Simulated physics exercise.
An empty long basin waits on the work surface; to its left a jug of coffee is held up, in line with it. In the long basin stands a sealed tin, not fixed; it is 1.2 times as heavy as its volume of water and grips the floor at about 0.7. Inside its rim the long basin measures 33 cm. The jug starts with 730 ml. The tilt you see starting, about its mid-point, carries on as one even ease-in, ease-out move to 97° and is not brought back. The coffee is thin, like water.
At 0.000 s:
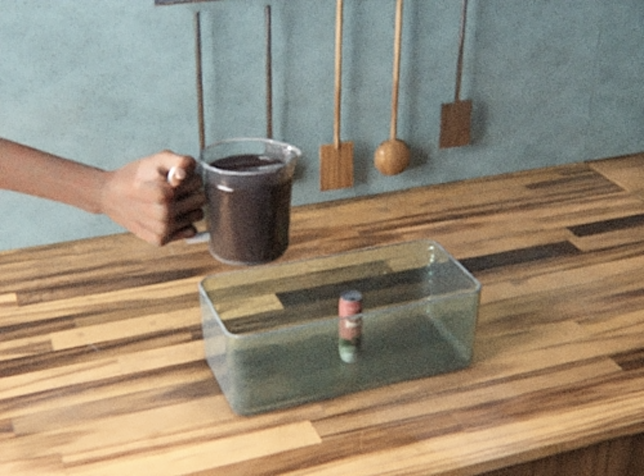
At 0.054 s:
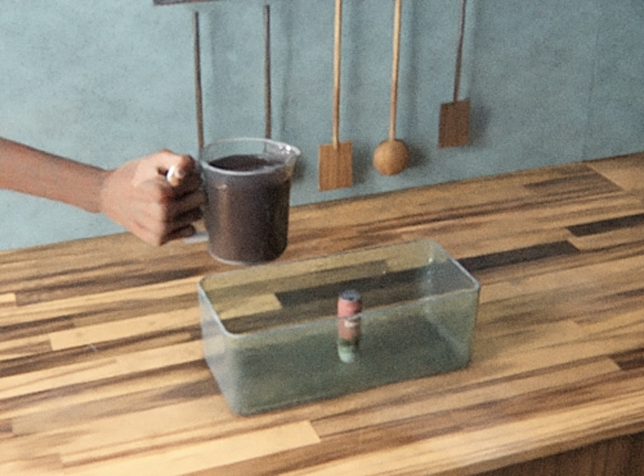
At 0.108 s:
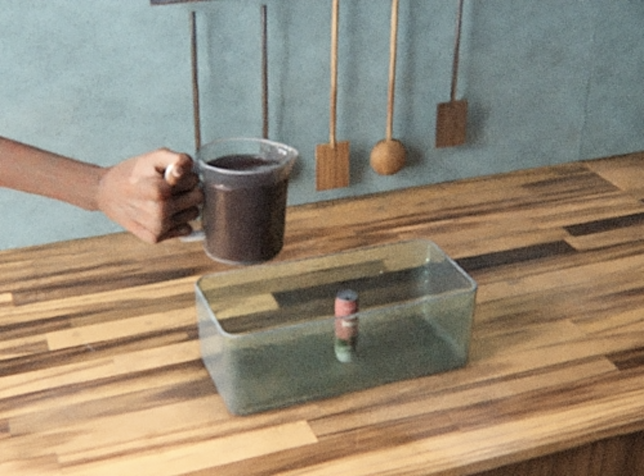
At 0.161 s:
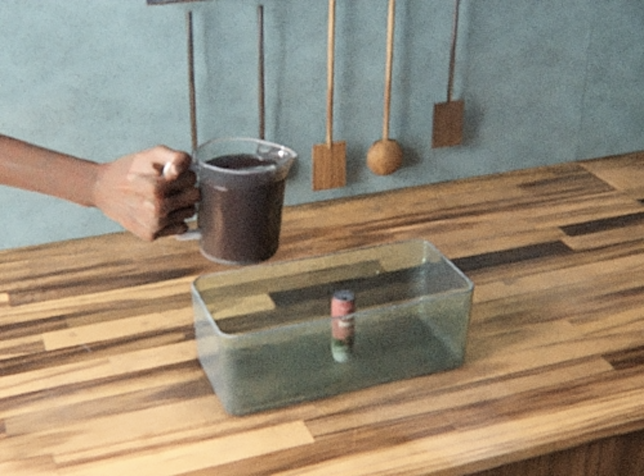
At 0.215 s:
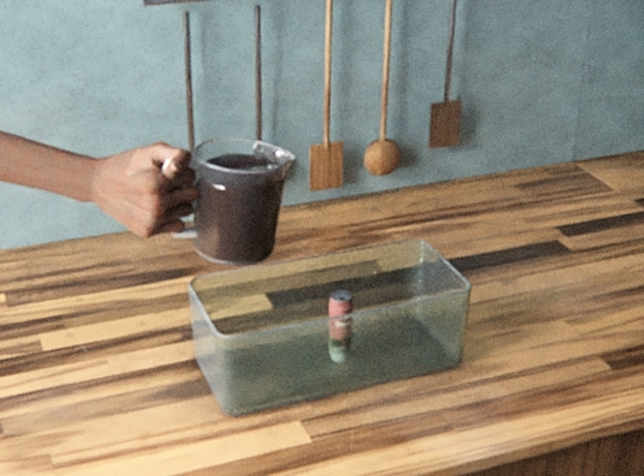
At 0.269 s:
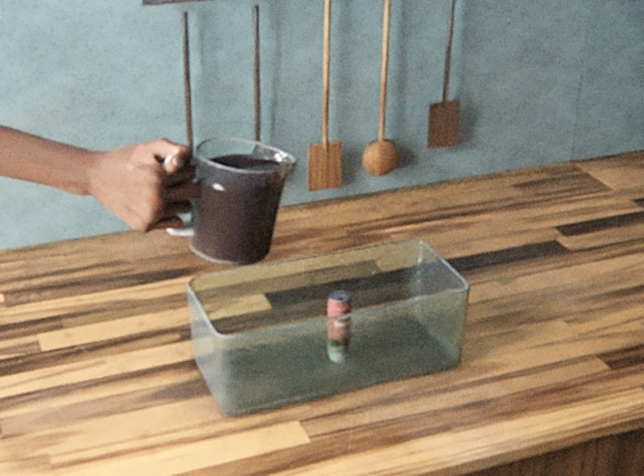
On a striped wooden counter, a hand at the left holds a clear jug of dark liquid above a glass basin with a small tin inside, then tilts the jug slightly to the right as the view shifts a little.
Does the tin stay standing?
The tin topples.
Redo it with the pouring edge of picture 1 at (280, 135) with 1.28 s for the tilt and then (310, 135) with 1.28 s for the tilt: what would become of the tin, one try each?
First it goes over; then it remains upright.
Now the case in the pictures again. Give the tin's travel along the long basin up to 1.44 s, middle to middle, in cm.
About 0 cm.
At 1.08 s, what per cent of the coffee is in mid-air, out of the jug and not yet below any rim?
Some 18 per cent.
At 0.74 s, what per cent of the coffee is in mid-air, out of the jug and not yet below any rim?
Near 12 in a hundred.
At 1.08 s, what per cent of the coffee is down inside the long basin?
About 44 per cent.
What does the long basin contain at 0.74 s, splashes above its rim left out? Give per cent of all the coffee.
Some 4 per cent.
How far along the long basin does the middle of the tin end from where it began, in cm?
Some 6.5 cm.
Then, 0.74 s in, the tilt is 57° and 85 per cent is still to pour; the tin stands where it began.
Then, 1.08 s in, the tilt is 89° and 38 per cent is still to pour; the tin stands where it began.
Then, 1.44 s in, the tilt is 97° and 6 per cent is still to pour; the tin stands where it began.
Then, 1.83 s in, the tilt is 97° and 1 per cent is still to pour; the tin lies on its side.
Finally, the tin lies on its side.
